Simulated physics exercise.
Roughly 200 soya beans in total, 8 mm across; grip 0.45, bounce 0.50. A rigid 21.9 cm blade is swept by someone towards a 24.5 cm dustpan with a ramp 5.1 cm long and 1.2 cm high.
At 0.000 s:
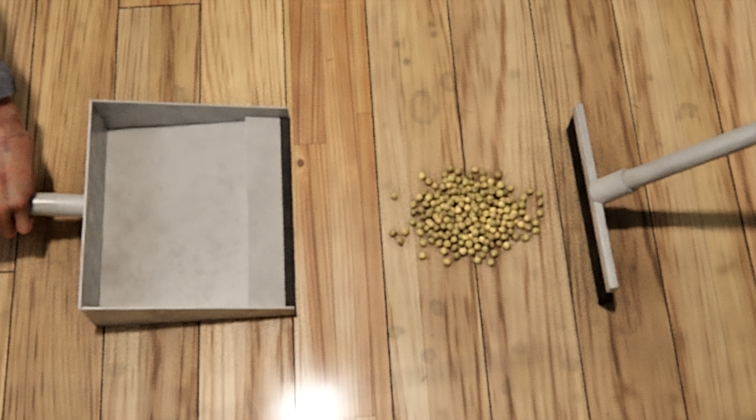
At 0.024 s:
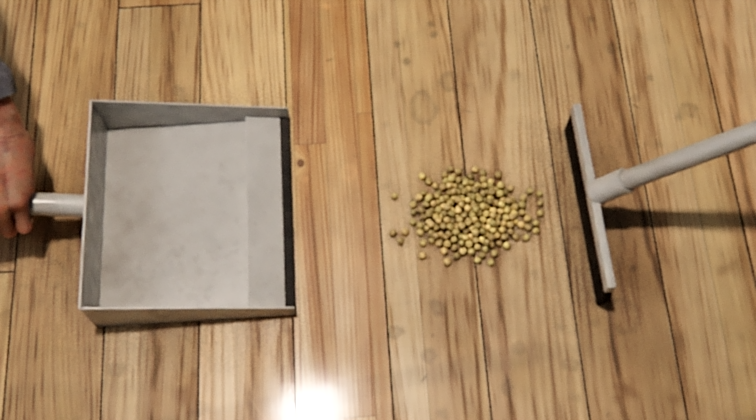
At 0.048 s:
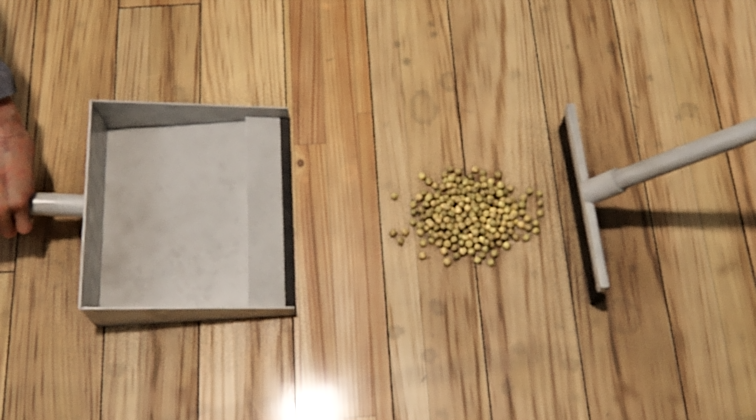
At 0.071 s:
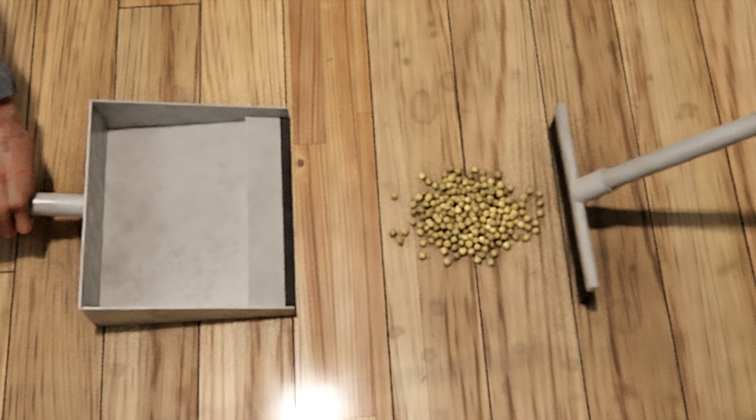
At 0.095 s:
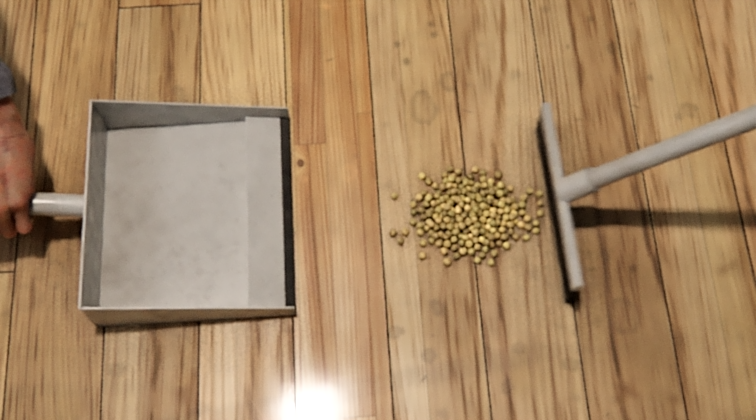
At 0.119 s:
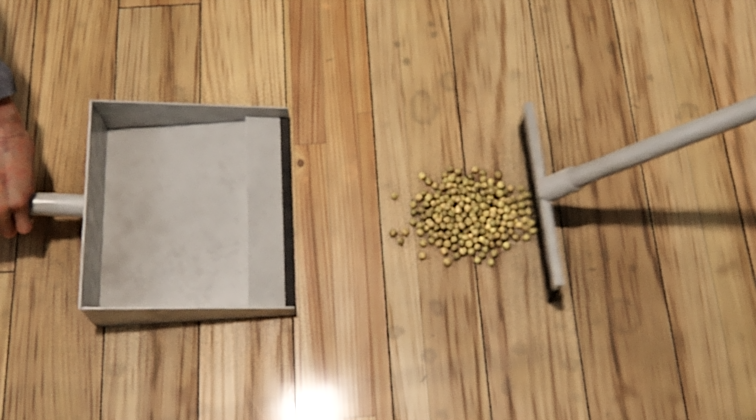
A hand at the left edge grips the handle of a pale grey dustpan lying on a wooden plank floor, seen from above. A small heap of yellowish-green beans sits right of the pan, with a light grey, dark-edged blade on a pole beyond it. The blade slides leftward across the boards and touches the heap's right edge, while the hand, pan and camera stay still.
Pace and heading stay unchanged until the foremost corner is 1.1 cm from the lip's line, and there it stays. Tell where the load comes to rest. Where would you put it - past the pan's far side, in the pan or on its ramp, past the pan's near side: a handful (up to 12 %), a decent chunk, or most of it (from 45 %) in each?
I'd say far side: A handful, pan: Most of it, near side: A handful.
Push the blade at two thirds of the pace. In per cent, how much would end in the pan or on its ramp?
Some 60 %.
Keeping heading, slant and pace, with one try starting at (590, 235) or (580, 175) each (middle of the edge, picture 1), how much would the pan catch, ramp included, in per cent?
The two tries give about 60 % and about 50 %.
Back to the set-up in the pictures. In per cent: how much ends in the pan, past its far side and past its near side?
The far side gets 0, the pan 65 and the near side 5.
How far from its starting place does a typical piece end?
24 cm, roughly.
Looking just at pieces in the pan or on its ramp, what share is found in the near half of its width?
Roughly 50 per cent.
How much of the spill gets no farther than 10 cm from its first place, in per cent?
I'd say about 0 per cent.
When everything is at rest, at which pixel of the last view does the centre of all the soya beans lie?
Once everything settles, the centre is around (278, 215).
Then, at 0.29 s, middle of the blade 14 cm from the lip; 0 % over the lip, far side 0 %, near side 0 %.
Then, at 0.40 s, middle of the blade 5 cm from the lip; 0 % over the lip, far side 0 %, near side 5 %.
After 0.64 s, middle of the blade 1 cm from the lip; 70 % over the lip, far side 0 %, near side 5 %.
By 1.5 s all is still; far side 0 %, pan 65 %, near side 5 %, in front of the lip or behind the blade 30 %.
